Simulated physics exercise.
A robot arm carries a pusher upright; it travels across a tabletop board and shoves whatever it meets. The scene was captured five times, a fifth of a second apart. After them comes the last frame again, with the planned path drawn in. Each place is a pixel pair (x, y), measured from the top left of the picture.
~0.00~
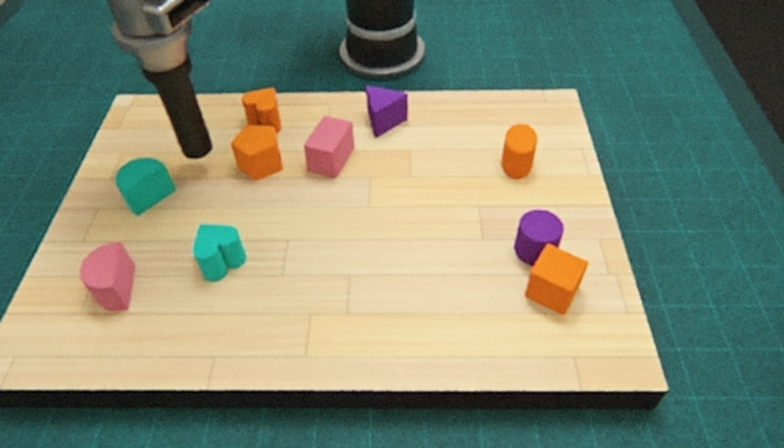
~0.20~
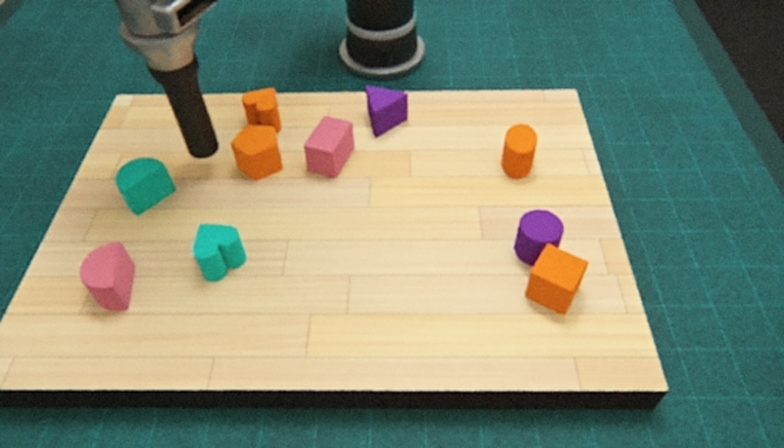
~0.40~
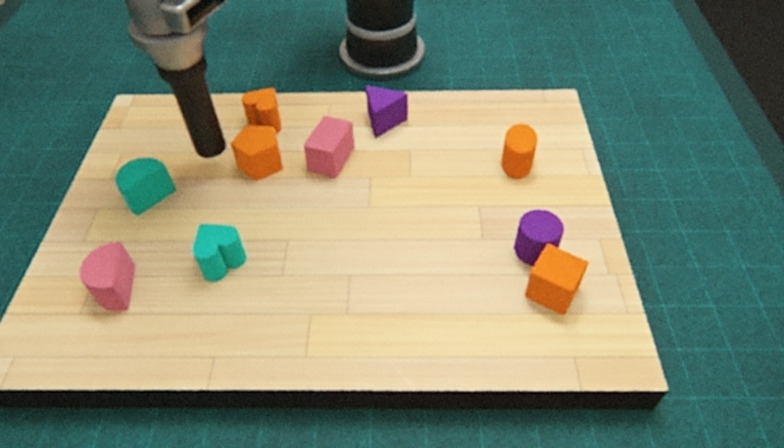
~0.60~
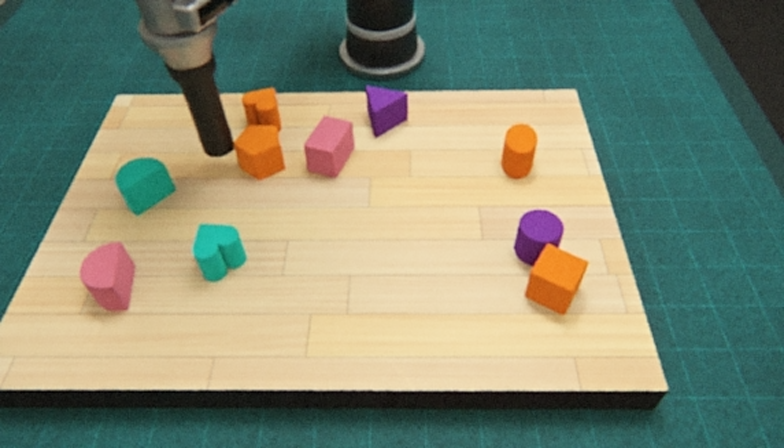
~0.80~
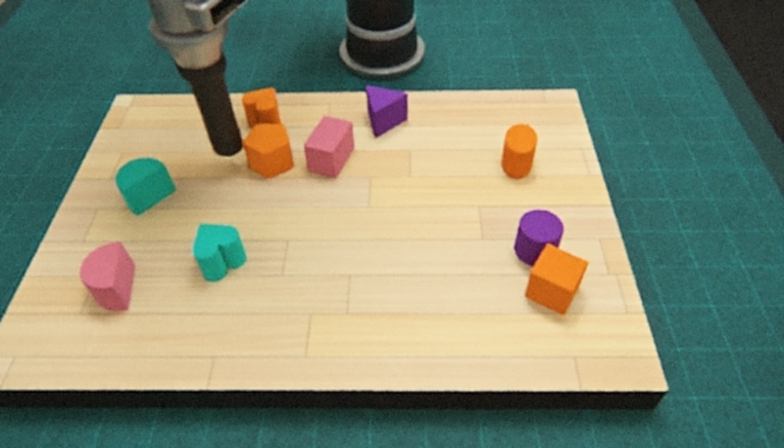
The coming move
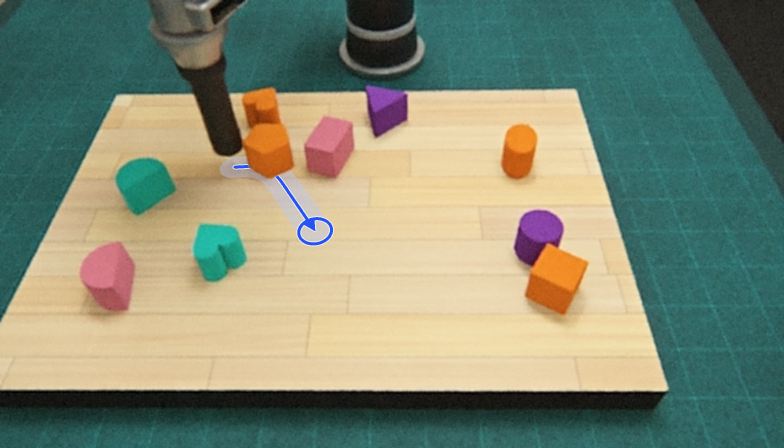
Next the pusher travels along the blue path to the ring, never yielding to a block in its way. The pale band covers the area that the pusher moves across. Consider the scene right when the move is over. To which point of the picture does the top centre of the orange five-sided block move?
Roughly at (302, 136).
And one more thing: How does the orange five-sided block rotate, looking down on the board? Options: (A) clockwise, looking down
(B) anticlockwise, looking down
B: Anticlockwise, looking down.
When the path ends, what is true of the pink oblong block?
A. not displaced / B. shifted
The correct letter is B.
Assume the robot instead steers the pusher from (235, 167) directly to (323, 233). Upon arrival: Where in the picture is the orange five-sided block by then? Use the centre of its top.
Its top face will be centred at roughly (285, 144).
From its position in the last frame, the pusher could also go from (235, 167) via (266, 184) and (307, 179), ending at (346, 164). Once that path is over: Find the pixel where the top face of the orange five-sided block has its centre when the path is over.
Pixel (330, 117).
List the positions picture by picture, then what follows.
The first picture shows lower end of the pusher at (198, 150), tops of blocks, orange heart-shaped block at (261, 98), orange five-sided block at (255, 138), pink oblong block at (328, 133).
The second picture shows pusher at (204, 149), blocks as before.
The third picture shows pusher at (212, 149), blocks as before.
The fourth picture shows pusher at (220, 148), orange five-sided block at (258, 138).
The fifth picture shows pusher at (229, 148), orange heart-shaped block at (261, 98), orange five-sided block at (267, 136), pink oblong block at (328, 133).
The drawn path runs from (235, 167) over (274, 174) and (295, 201) to (315, 231).
The first path, step by step. One third of the way, pusher at (270, 155); orange five-sided block at (301, 134), turned 45° anticlockwise; pink oblong block at (339, 133).
Two thirds of the way, pusher at (291, 183); orange five-sided block at (302, 136), turned 60° anticlockwise; pink oblong block at (341, 134), turned 15° anticlockwise.
At the end, pusher at (311, 212); orange heart-shaped block not moved; orange five-sided block at (302, 136), turned 60° anticlockwise; pink oblong block at (341, 134), turned 15° anticlockwise.
